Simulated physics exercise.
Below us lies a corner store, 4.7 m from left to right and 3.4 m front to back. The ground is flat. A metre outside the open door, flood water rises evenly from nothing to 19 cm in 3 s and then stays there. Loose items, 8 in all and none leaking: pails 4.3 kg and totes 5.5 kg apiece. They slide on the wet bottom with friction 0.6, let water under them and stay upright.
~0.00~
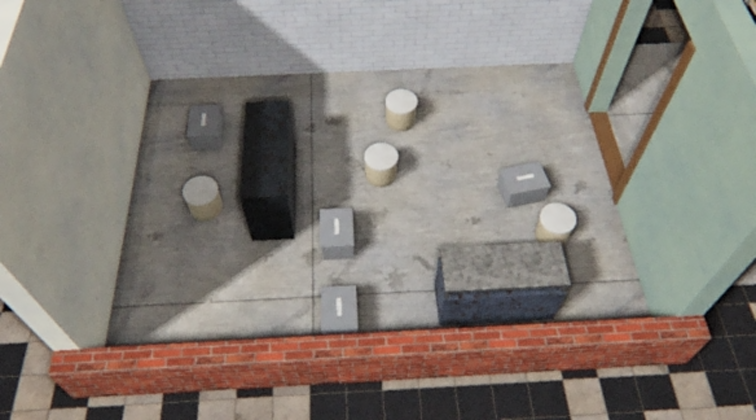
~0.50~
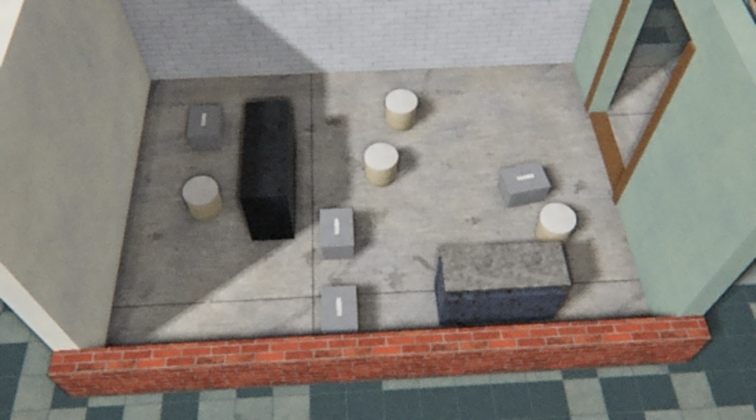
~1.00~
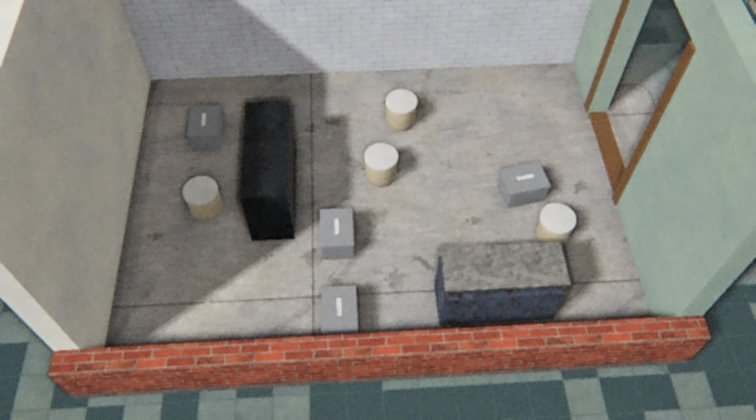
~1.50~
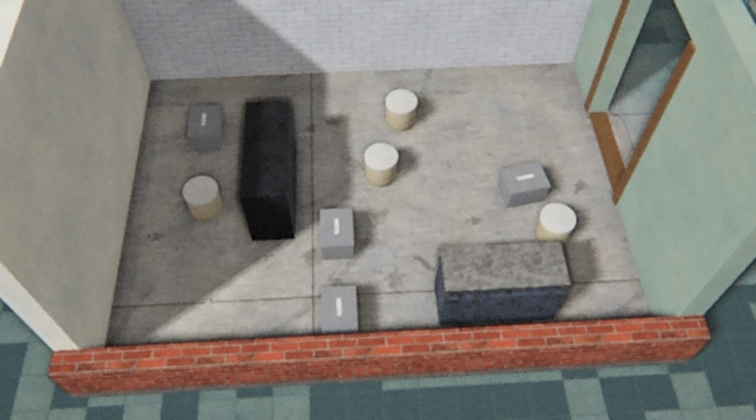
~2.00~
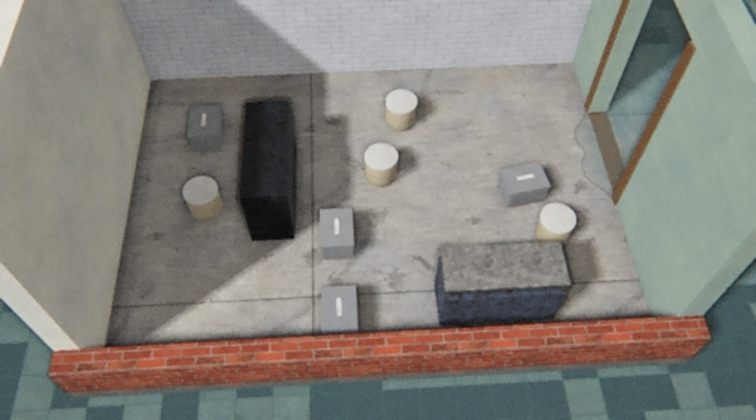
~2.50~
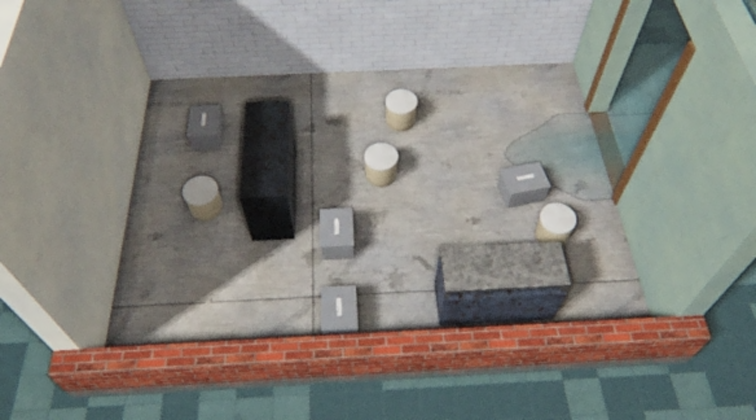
In a corner store seen from above, the checkered ground outside turned blue-green under water, then a shallow puddle slipped in through the open doorway on the right, while the pails and totes stayed put.
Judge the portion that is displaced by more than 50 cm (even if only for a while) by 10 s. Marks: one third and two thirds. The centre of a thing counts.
It is two thirds or above.
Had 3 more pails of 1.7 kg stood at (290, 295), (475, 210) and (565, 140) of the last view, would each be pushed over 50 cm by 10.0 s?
In that order: Over, past it, more.
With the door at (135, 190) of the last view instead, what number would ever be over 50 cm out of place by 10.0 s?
Then 3.
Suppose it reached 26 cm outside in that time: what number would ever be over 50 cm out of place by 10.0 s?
Then 7.
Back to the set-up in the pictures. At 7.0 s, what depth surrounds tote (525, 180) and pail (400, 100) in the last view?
About 6 and 7 cm.
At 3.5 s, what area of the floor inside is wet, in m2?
Roughly 3.5 m2.
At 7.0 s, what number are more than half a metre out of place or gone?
I count 5.
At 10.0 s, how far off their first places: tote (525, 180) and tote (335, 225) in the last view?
In that order: 300 cm, 120 cm.
After 3.5 s 0 of 8 are over 50 cm from their spots; 0 afloat.
After 4.5 s 1 of 8 are over 50 cm from their spots; 0 afloat.
After 7.0 s 5 of 8 are over 50 cm from their spots; 3 afloat.
After 10.0 s 6 of 8 are over 50 cm from their spots, and 6 have been at some point; 7 afloat.
